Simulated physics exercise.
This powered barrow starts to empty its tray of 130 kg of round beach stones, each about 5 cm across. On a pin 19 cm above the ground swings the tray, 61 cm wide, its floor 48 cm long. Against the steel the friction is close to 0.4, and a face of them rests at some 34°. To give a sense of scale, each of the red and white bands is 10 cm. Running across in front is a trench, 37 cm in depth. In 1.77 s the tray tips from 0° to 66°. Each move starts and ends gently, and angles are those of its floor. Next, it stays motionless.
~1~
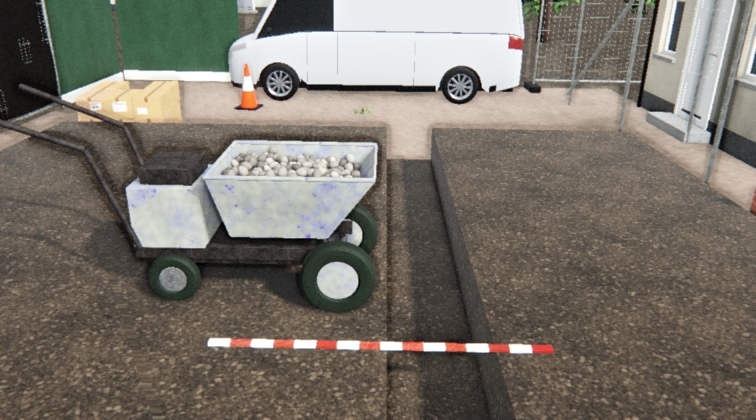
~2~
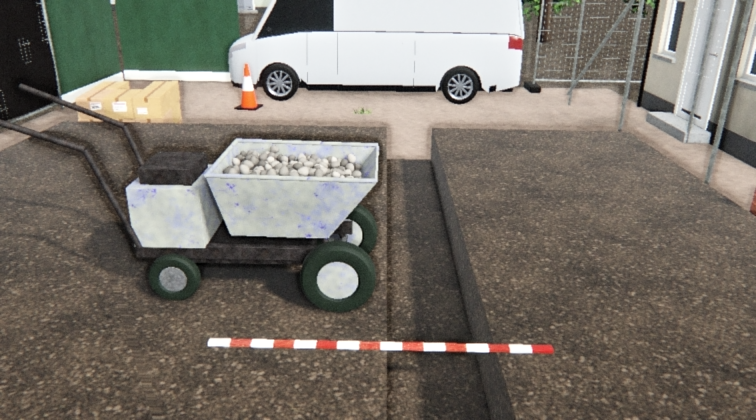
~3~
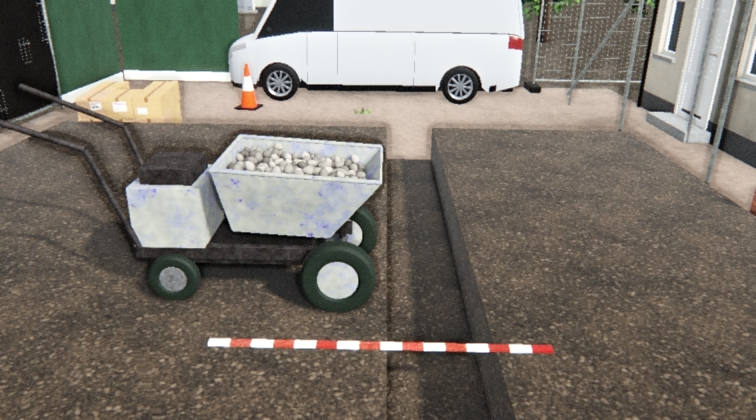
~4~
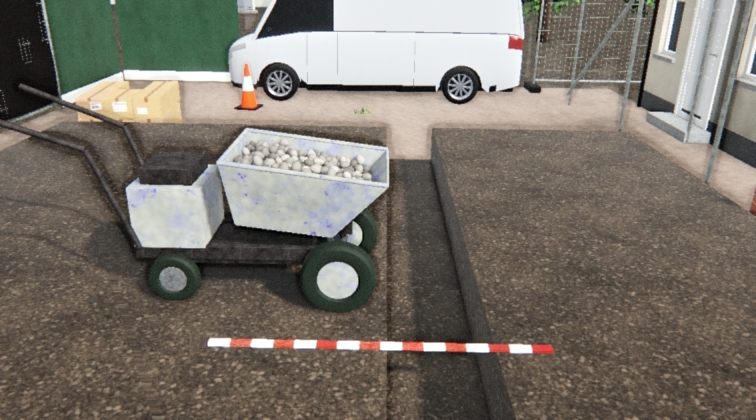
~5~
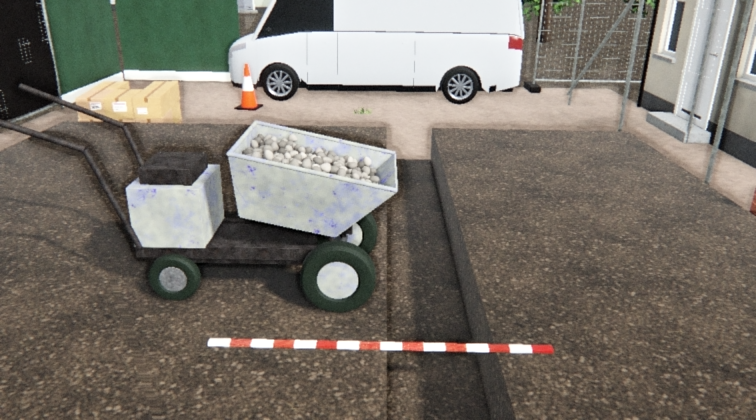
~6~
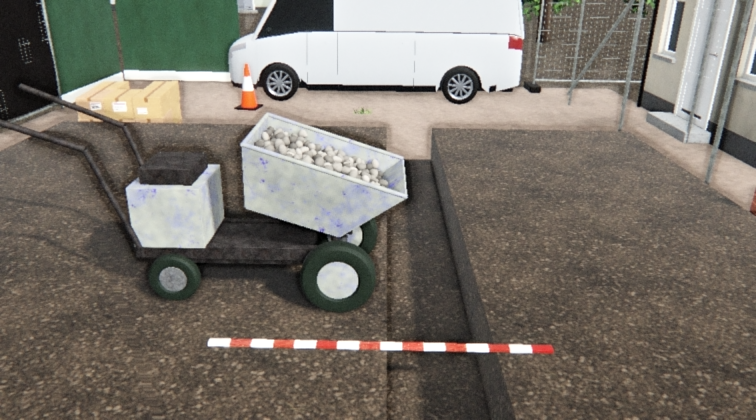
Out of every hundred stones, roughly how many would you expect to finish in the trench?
Close to 67 in every hundred.
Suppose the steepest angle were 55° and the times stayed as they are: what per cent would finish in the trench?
About 45%.
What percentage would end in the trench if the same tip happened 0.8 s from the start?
It would come to roughly 55 per cent.
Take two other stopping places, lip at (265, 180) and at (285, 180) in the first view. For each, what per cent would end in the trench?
About 80 per cent first, then about 100 per cent.
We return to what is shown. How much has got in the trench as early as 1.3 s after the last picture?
Around 20 per cent of it, at that instant.
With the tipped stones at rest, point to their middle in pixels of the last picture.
Look at roughly (462, 327).
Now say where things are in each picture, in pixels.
Lip at (374, 181), floor tilted 0°, highest stones at (262, 160), in the first picture.
Lip at (376, 181), floor tilted 1°, highest stones at (264, 159), in the second picture.
Lip at (381, 183), floor tilted 3°, highest stones at (257, 154), in the third picture.
The tray is at 7°, its lip at (388, 186); the top of the load is at (262, 150), in the fourth picture.
The tray is at 12°, its lip at (397, 191); the top of the load is at (267, 144), in the fifth picture.
The tray is at 18°, its lip at (406, 197); the top of the load is at (276, 136), in the sixth picture.
Then, 0.7 s after the last picture the floor is at 56°, 100 % in the tray; the foremost stones are at (451, 239).
Then, 1.3 s after the last picture the floor is at 66°, 60 % in the tray, 20 % in the trench, 20 % past the trench; the foremost stones are at (555, 279).
Then, 1.6 s after the last picture the floor is at 66°, 34 % in the tray, 33 % in the trench, 33 % past the trench; the foremost stones are at (618, 283).
Then, 3.6 s after the last picture the floor is at 66°, 0 % in the tray, 67 % in the trench, 33 % past the trench; the foremost stones are at (655, 284).
